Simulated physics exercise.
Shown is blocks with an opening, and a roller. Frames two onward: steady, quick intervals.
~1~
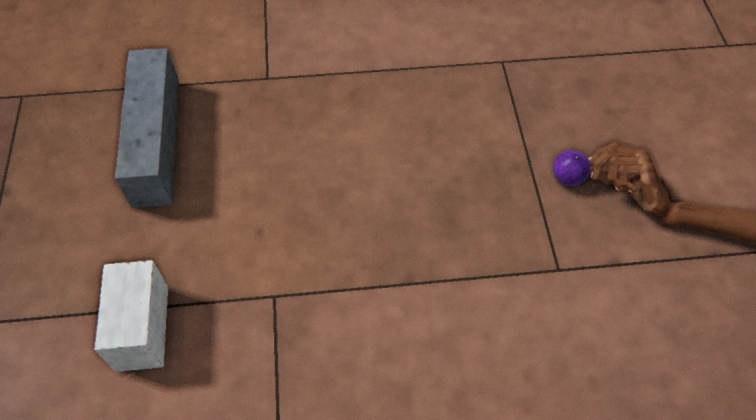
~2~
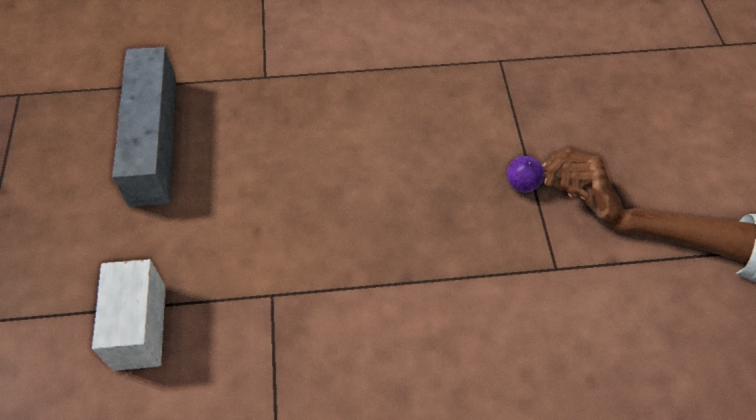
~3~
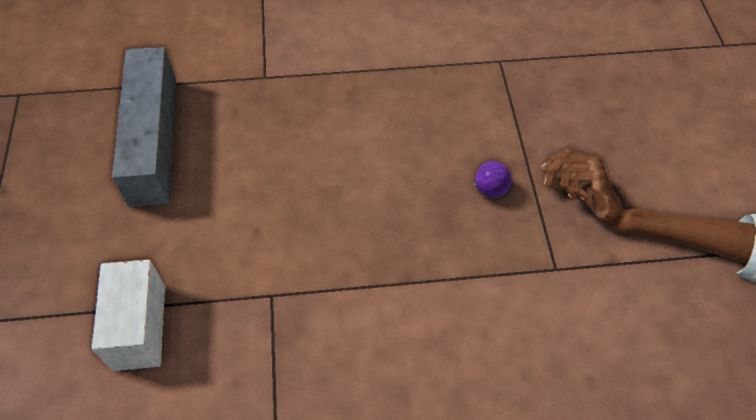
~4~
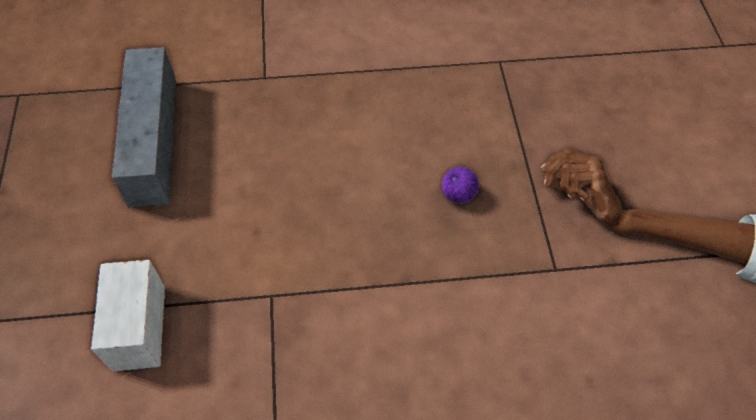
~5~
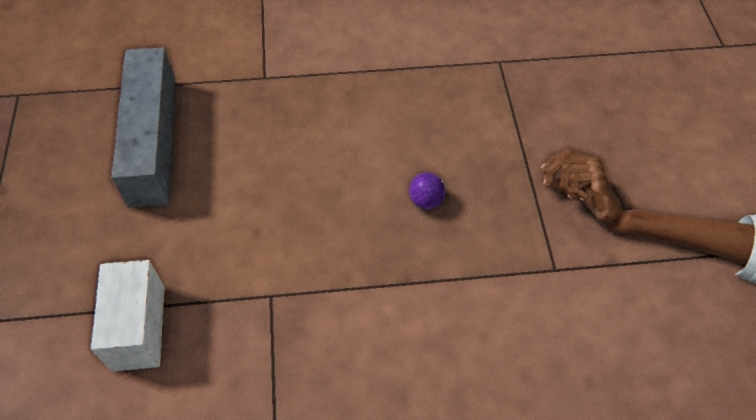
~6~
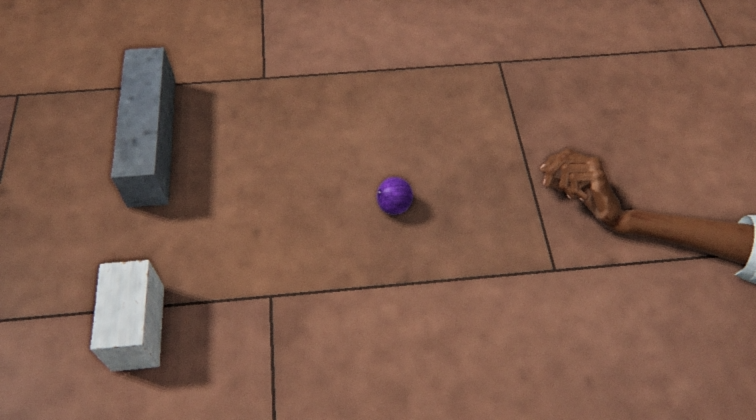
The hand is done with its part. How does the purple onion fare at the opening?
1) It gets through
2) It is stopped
Option 1: It gets through.
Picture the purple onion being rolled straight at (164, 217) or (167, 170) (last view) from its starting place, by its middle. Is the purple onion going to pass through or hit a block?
So, first it goes between the blocks, then it runs into a block.
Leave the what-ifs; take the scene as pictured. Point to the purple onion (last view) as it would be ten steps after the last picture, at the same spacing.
It should sit around (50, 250) in the last picture's view.
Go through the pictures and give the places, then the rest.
In the first frame, purple onion (572, 168) under the hand; white block (134, 317).
In the second frame, purple onion (525, 174); grey brick (147, 125).
In the third frame, purple onion (493, 180); white block (131, 316).
In the fourth frame, purple onion (460, 185); grey brick (147, 125).
In the fifth frame, purple onion (428, 191); white block (130, 316).
In the sixth frame, purple onion (395, 196); grey brick (146, 125).
Then, 0.40 s past the last view, purple onion heading on near (48, 251).
Then, 0.90 s past the last view, purple onion heading on.
Finally, the purple onion gets between the blocks.
